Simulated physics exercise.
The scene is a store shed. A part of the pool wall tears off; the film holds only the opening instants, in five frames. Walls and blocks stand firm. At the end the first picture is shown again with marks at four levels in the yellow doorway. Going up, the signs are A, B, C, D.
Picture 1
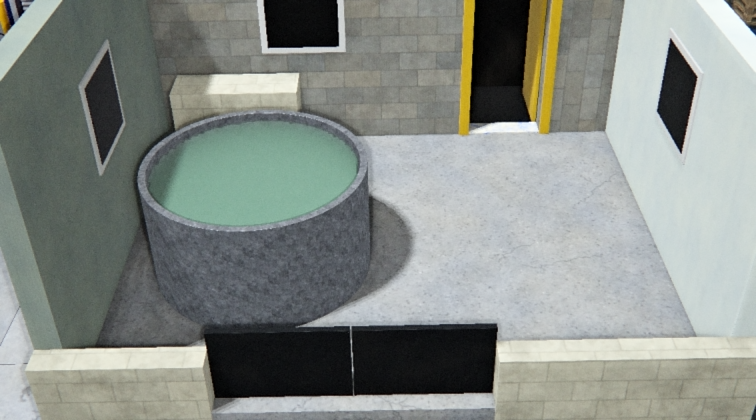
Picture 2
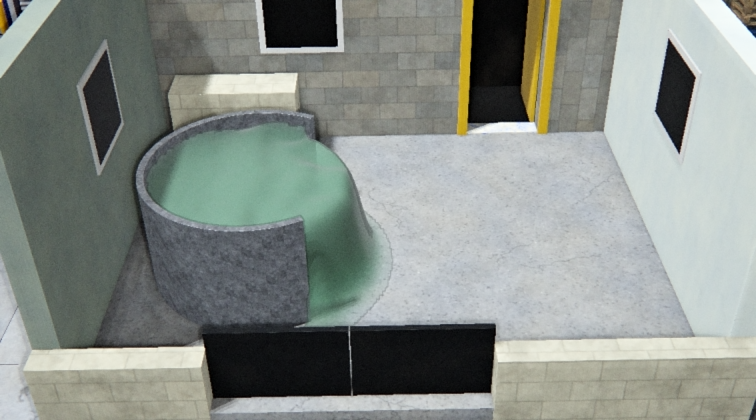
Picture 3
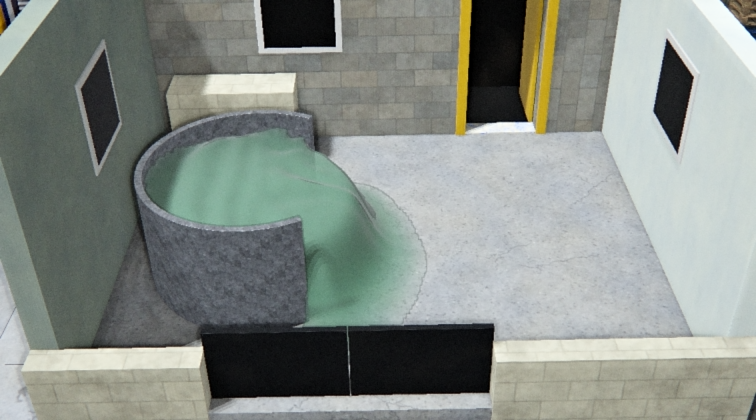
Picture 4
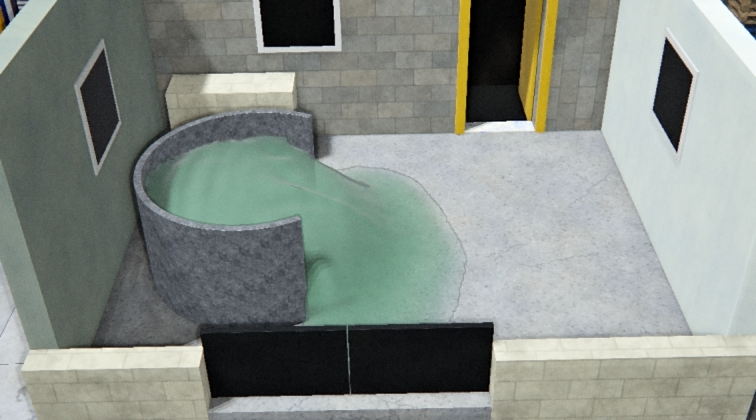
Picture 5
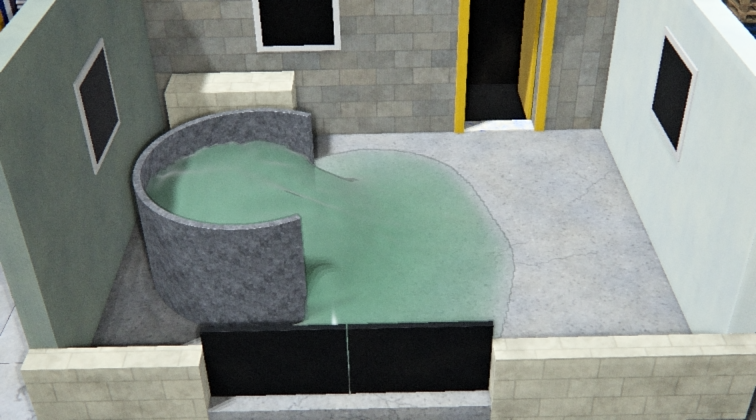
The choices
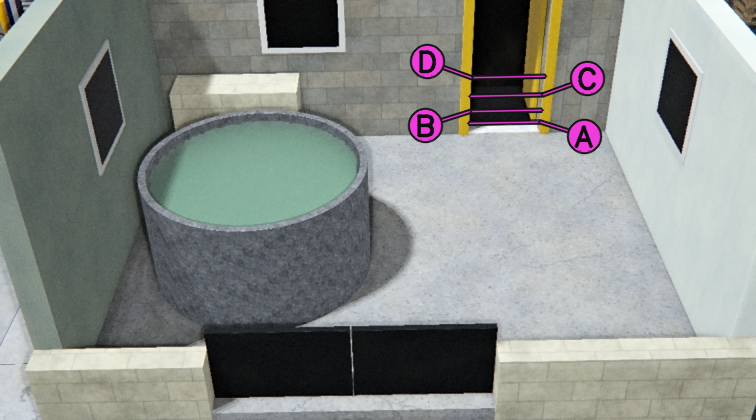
Green water pouring from a round grey tank as its right side disappears, spreading across the concrete floor of a walled shed.
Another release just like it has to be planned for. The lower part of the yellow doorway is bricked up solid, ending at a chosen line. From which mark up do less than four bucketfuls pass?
B will do.
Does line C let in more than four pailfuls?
No, not at all.
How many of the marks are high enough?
Three of them.
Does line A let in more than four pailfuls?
Yes.
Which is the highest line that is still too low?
Line A.
On the marked copy, A at (504, 122); B at (505, 110); C at (506, 95); D at (508, 76); from the bottom up A, B, C, D.
With A, some 15 bucketfuls get in.
With B, a splash gets over, under a bucket.
With C, nothing gets over.
With D, nothing gets over.
